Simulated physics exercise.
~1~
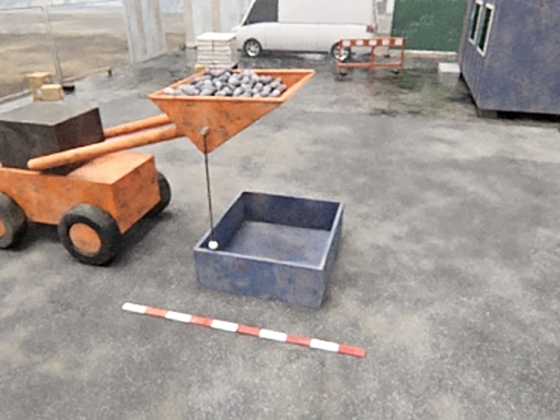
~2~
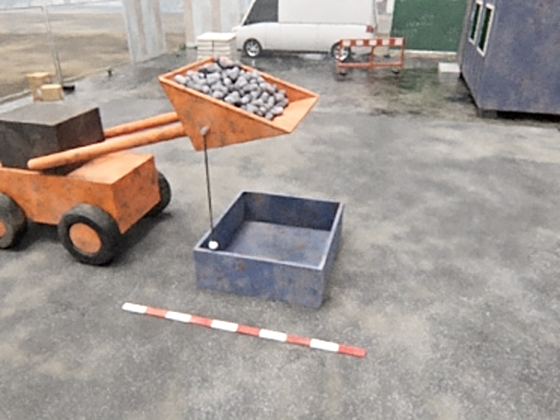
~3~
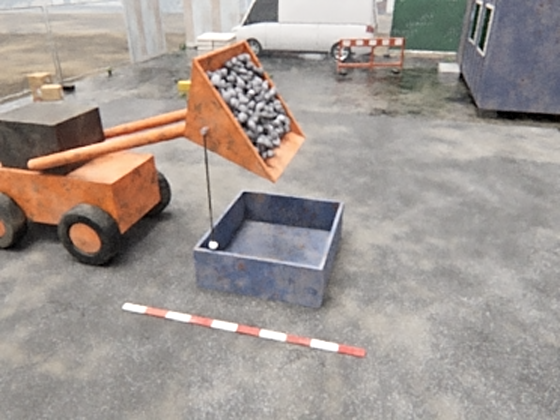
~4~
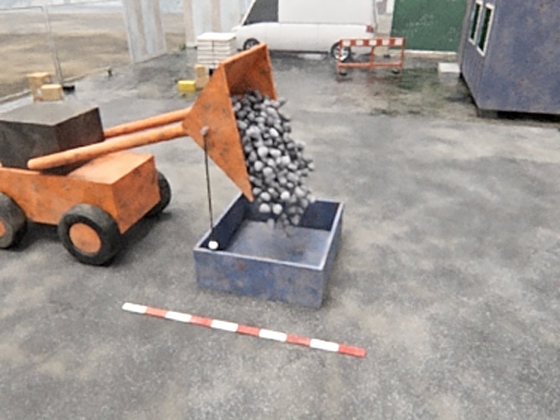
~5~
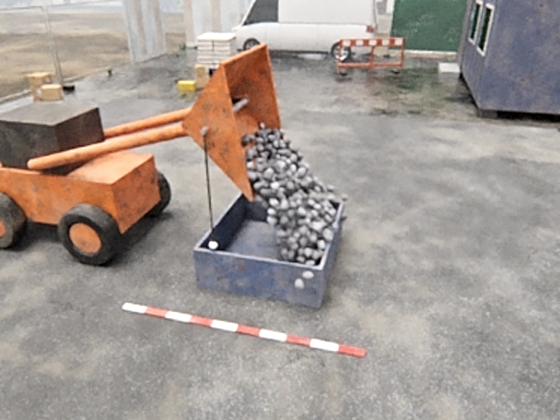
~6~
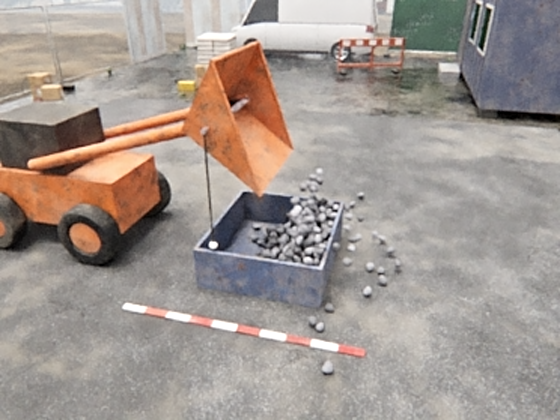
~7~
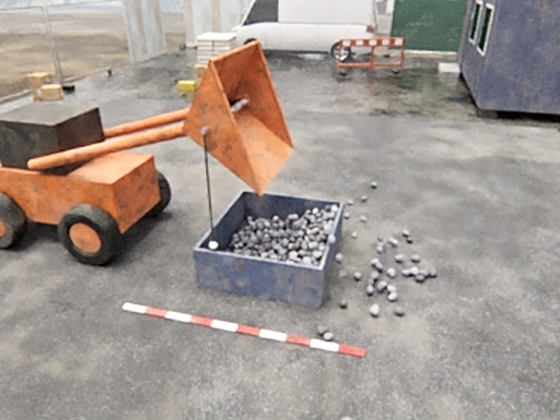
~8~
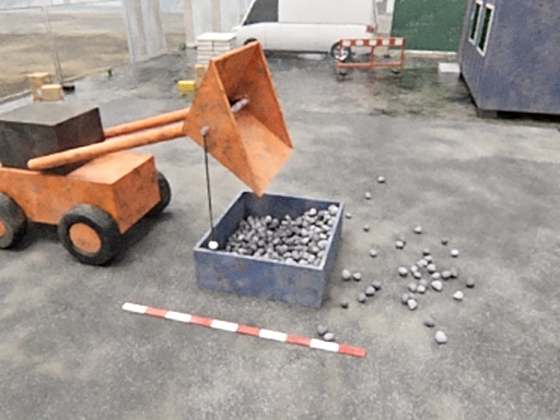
A small orange loader tipped its raised bucket forward and poured a heap of round grey stones into a dark blue bin on the ground, leaving the bucket empty and most stones in the bin, with some scattered on the ground to its right.
